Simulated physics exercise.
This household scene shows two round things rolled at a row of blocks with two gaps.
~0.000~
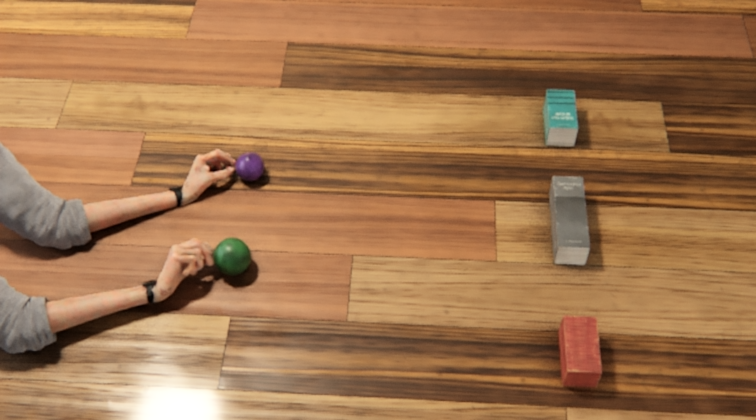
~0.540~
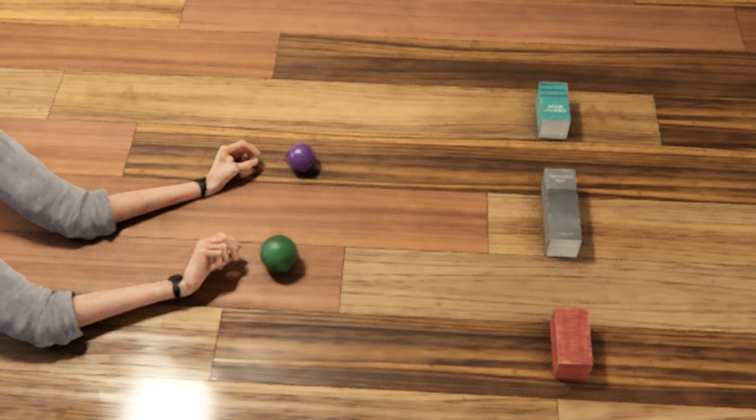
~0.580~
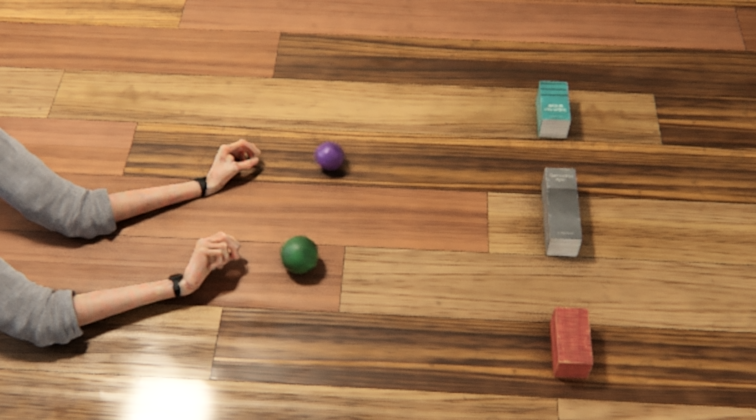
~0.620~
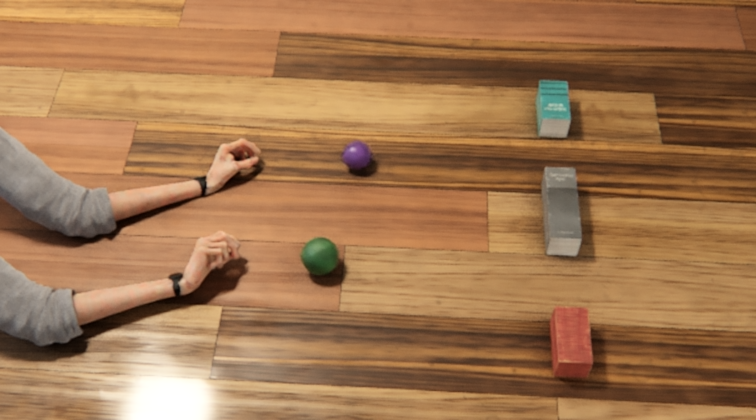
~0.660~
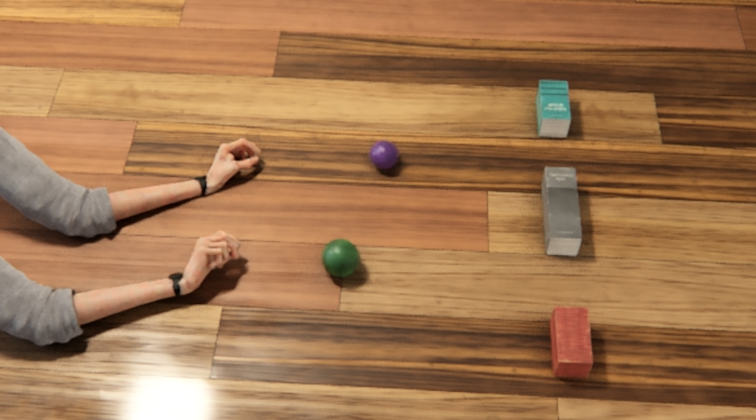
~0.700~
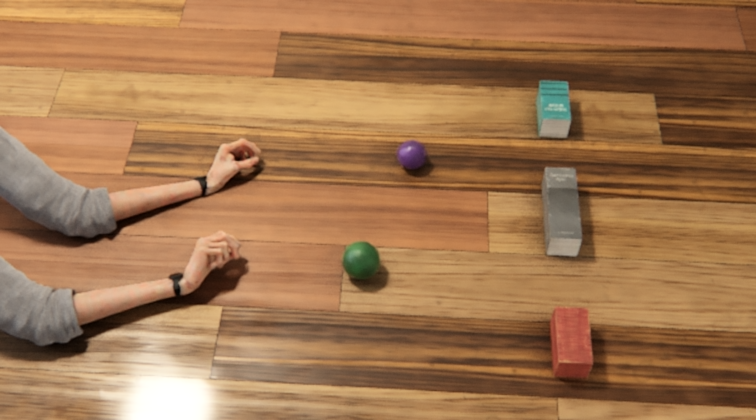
Purple and green balls rolling rightward across a wooden floor after two hands release them, the purple one moving faster.
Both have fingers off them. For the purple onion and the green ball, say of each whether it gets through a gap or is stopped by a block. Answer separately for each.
Purple onion: Let through; green ball: Let through.
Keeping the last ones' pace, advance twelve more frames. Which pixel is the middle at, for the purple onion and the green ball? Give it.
Positions - purple onion (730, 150), green ball (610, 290).
After 1.10 s, purple onion heading on near (681, 153); green ball heading on near (568, 281).
After 1.58 s, purple onion heading on; green ball heading on.
By the end (2.3 s), the purple onion rolls through; the green ball rolls through.
